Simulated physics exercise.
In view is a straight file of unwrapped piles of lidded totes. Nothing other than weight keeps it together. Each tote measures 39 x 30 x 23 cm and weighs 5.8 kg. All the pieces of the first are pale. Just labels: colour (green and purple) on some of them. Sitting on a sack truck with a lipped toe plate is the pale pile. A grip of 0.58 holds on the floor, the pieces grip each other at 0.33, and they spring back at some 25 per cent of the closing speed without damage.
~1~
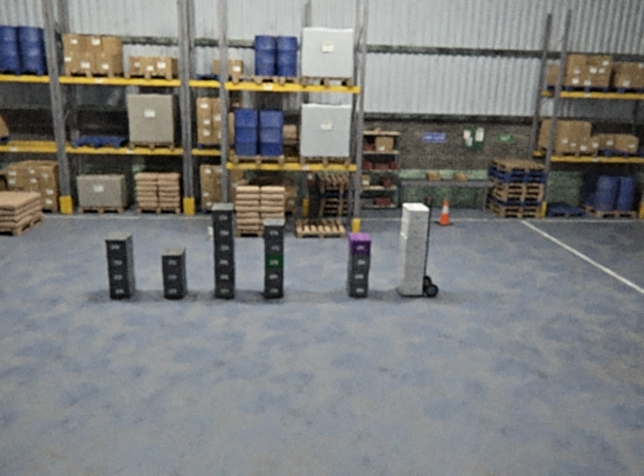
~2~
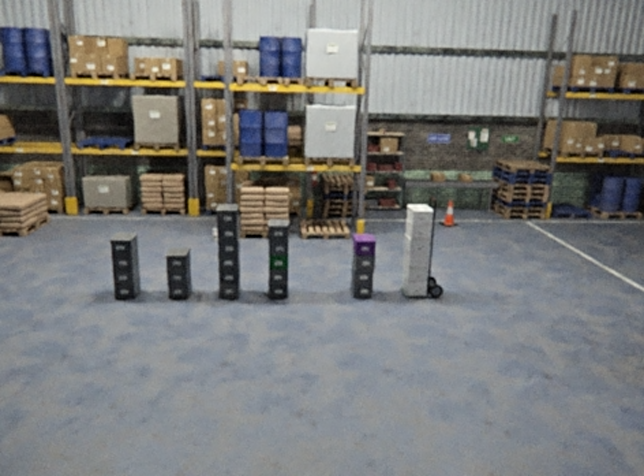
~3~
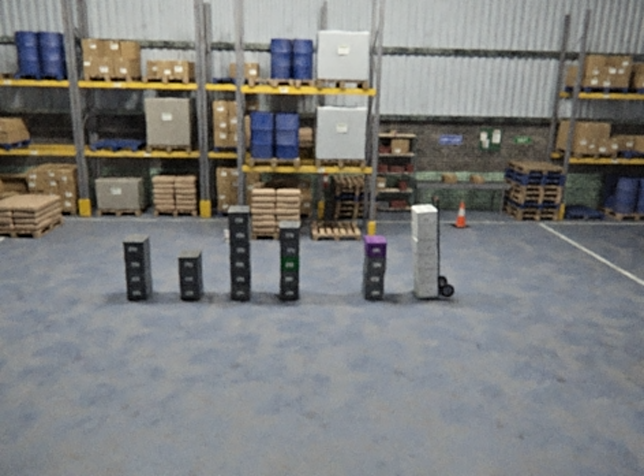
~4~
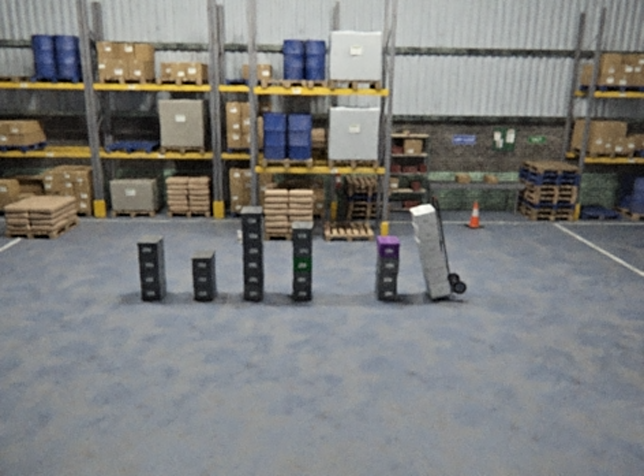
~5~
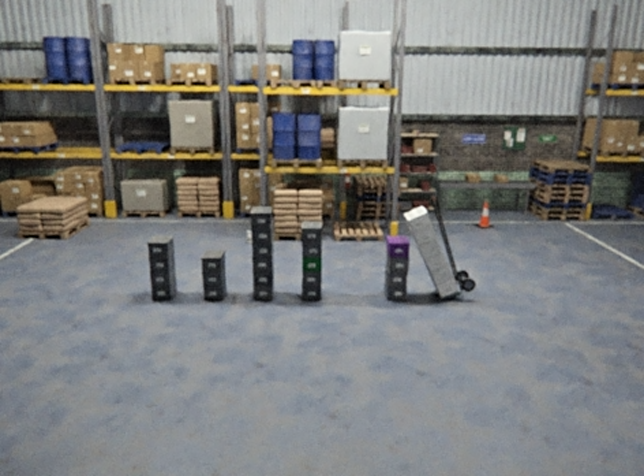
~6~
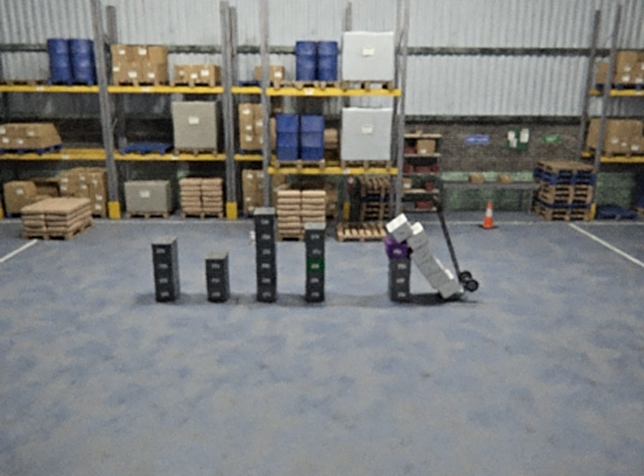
The pale stack of totes on a sack truck leaned steadily left toward the dark stacks beside it, then its upper totes slid out of line and pushed the purple-labelled top tote slightly left.
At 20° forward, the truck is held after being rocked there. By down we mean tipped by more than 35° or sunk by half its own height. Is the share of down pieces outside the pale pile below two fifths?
Yes, it stays under two fifths.
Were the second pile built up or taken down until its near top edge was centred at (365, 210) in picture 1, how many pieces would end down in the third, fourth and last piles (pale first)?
You'd get third 4, fourth 5 and last 2.
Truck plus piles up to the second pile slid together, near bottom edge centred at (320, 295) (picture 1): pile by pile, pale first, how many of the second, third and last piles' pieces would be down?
Down by pile: Second 3, third 5, last 3.
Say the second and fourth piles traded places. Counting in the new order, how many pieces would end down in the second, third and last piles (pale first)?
After the swap, the second pile would have 6 down, the third 4 and the last 3.
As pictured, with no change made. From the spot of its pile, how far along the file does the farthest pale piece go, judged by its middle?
It ends some 190 cm away.
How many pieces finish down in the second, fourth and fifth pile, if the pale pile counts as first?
Each in turn: Second 3; fourth 0; fifth 0.
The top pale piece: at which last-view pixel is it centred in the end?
It should be centred near (332, 270) in the final frame.
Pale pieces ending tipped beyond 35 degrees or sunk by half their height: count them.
Count: 6.
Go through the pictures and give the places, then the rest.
In the first frame (pixels give the middle of a visible side; the camera pans a little), truck frame (430, 219) 0° forward; purple tote (361, 248); green tote (274, 262); none of the others has stirred.
Truck frame (434, 220) 0° forward; green tote (279, 263), in the second frame.
Truck frame (438, 220) 6° forward, top of the pale pile leaning 5°; green tote (290, 264); none of the others has stirred, in the third frame.
Truck frame (440, 219) 13° forward, top of the pale pile leaning 14°; purple tote (390, 251); none of the others has stirred, in the fourth frame.
Truck frame (441, 219) 19° forward, top of the pale pile leaning 25°; purple tote (400, 251); none of the others has stirred, in the fifth frame.
Truck frame (443, 219) 20° forward, top of the pale pile leaning 37°; purple tote (398, 251) 8 cm from its place; green tote (315, 266); one has shifted, in the sixth frame.
Then, 0.27 s past the last view, 6 of the pale pile down; none of the 22 other totes down, 4 disturbed; purple tote 13° from how it stood.
Then, 0.65 s past the last view, 6 of the pale pile down; 3 of the 22 other totes down; purple tote 55° from how it stood, 38 cm lower.
In the end, 6 of the pale pile down; 3 of the 22 other totes down; purple tote on its side; green tote 7 cm from its place. That is 14 per cent. From the last view, middles, purple tote near (331, 286), green tote near (311, 262).
